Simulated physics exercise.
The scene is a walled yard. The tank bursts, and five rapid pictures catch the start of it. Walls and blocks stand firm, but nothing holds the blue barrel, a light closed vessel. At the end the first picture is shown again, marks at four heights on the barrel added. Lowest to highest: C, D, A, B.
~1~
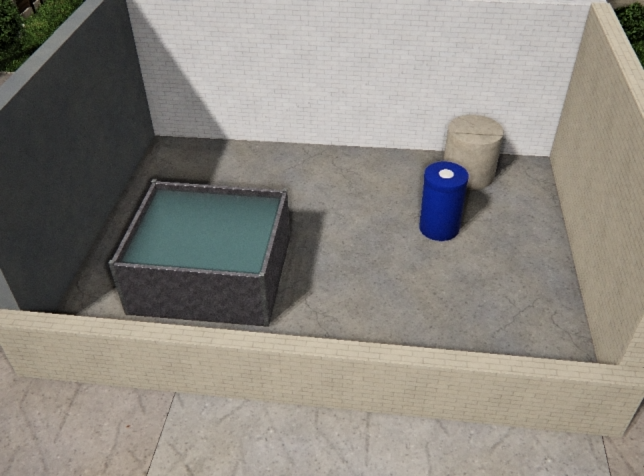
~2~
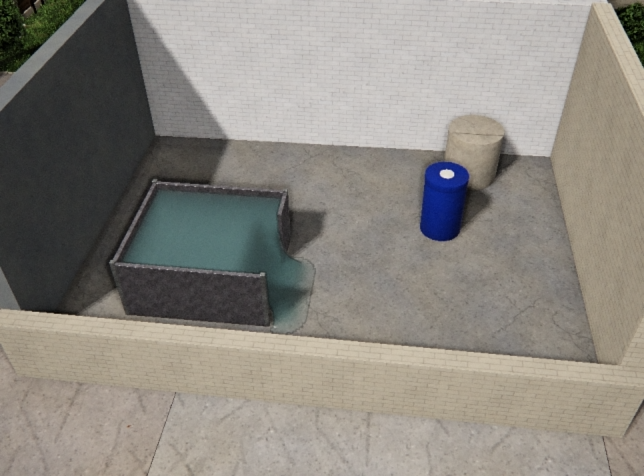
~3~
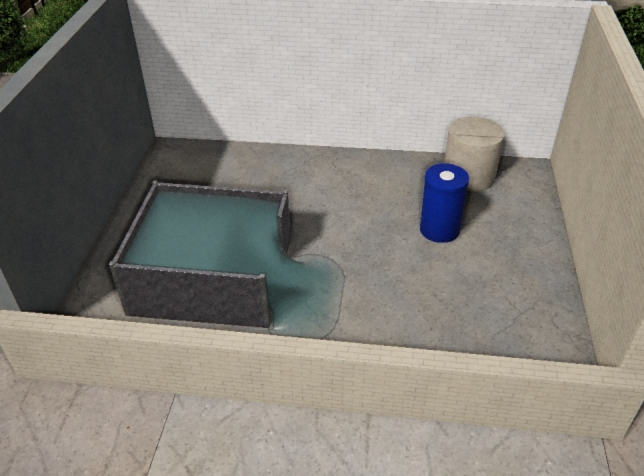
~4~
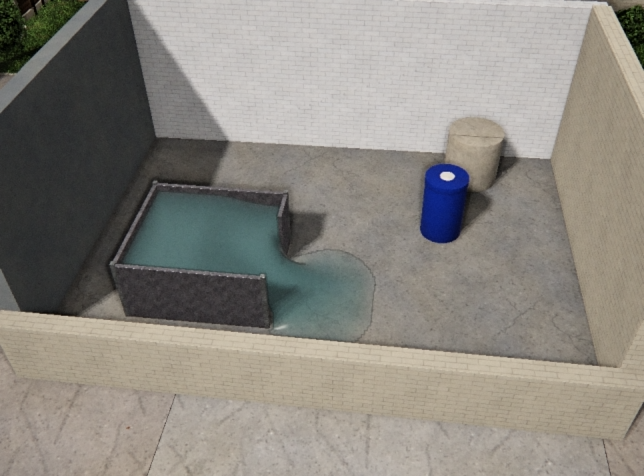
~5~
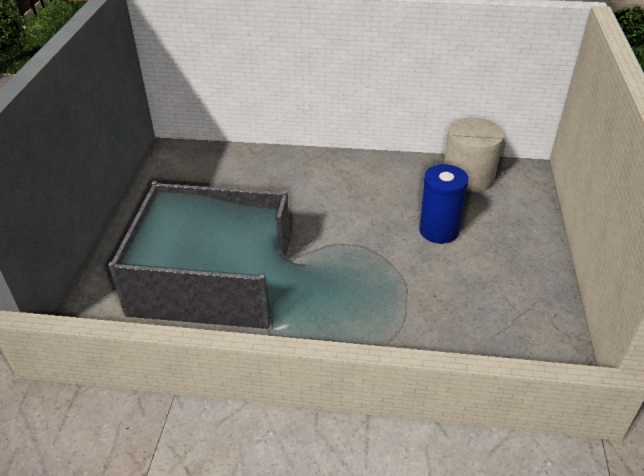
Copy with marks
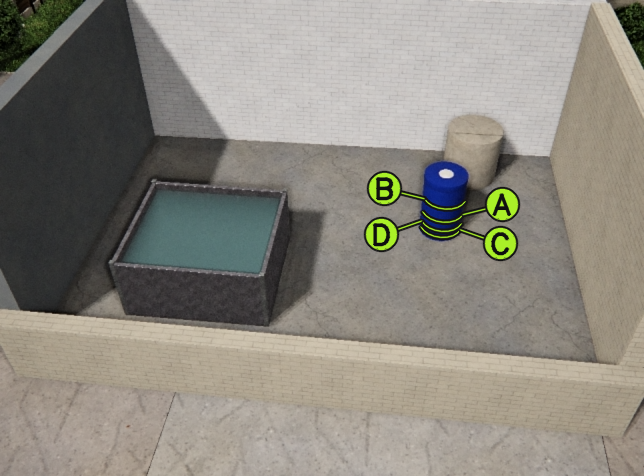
Teal water pours from an opening in the right side of a dark rectangular tank in a walled yard, spreading rightward across the grey floor in a widening rounded pool, while a blue barrel and a beige cylinder stand still.
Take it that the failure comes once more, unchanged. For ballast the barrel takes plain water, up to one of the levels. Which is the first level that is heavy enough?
Use level D.
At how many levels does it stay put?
Three of the four.
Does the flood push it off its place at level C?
Yes, that goes wrong.
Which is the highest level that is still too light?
Level C.
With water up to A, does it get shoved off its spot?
No, that is safe.
In lime, A at (442, 222); B at (444, 209); C at (440, 237); D at (441, 231); from the bottom up C, D, A, B.
Choosing A, it does not move.
Choosing B, it does not move.
Choosing C, it is pushed about 3 times its own width away.
Choosing D, it does not move.
